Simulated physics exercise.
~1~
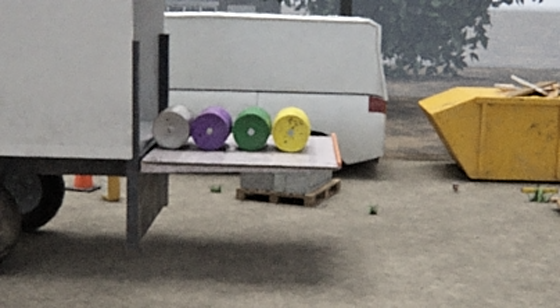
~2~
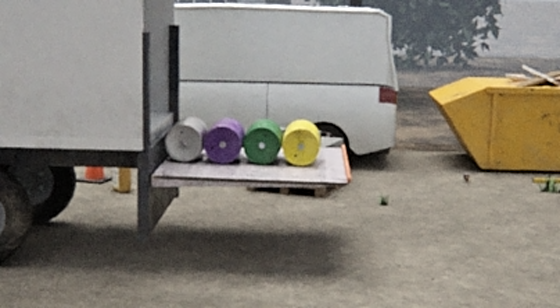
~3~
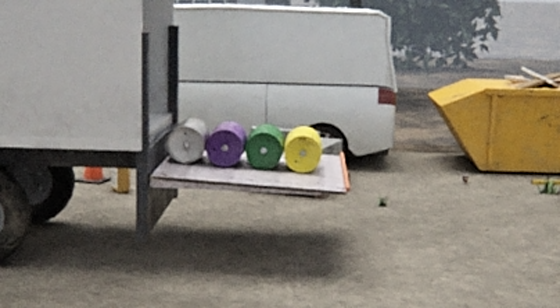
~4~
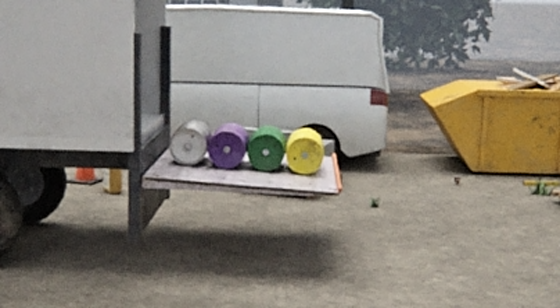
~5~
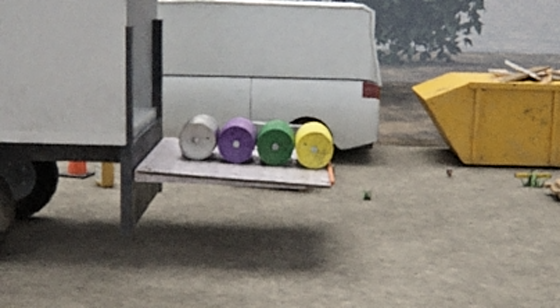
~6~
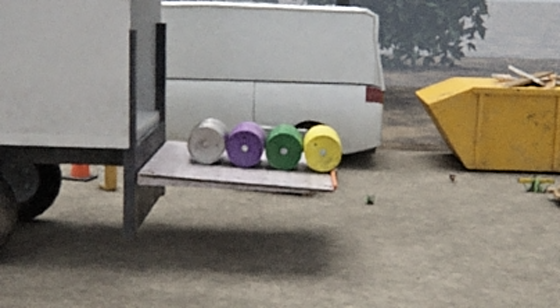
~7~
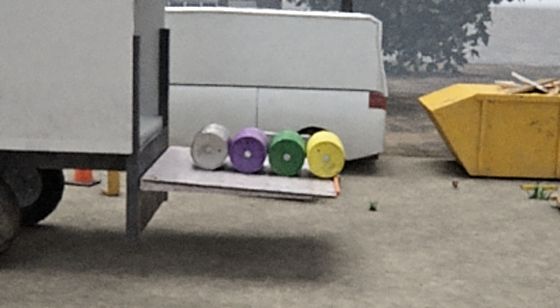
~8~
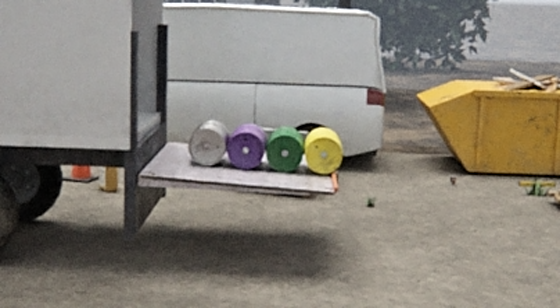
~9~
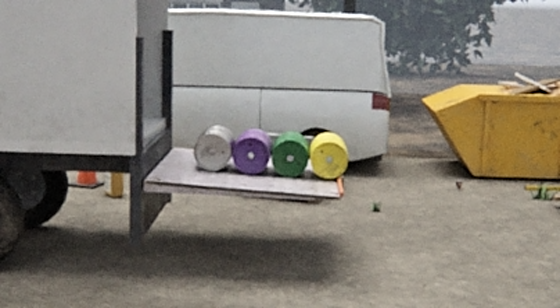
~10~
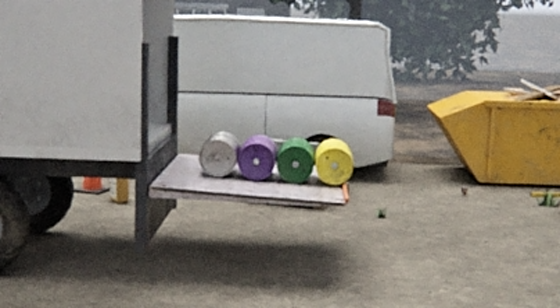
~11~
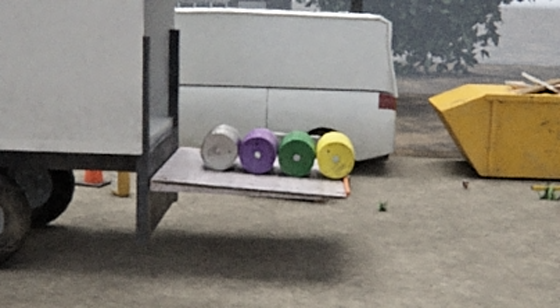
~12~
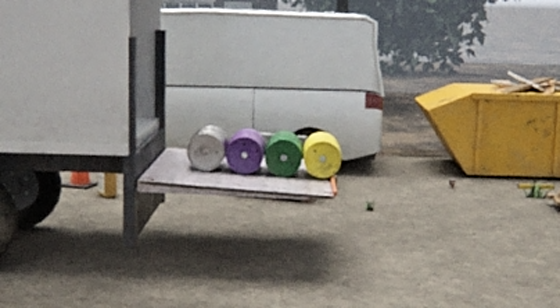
In a yard seen from the side by a slightly swaying camera, a lorry's tail-lift juts out to the right, with a white van behind it and a yellow skip at the far right. Four kegs lie side by side on the plate, end-on, grey, purple, green and yellow from left to right. The plate drops a little and its outer end tips down. The kegs roll together a short way to the right. The yellow one is held back at the outer edge, and all four come to rest in a row, still on the plate.
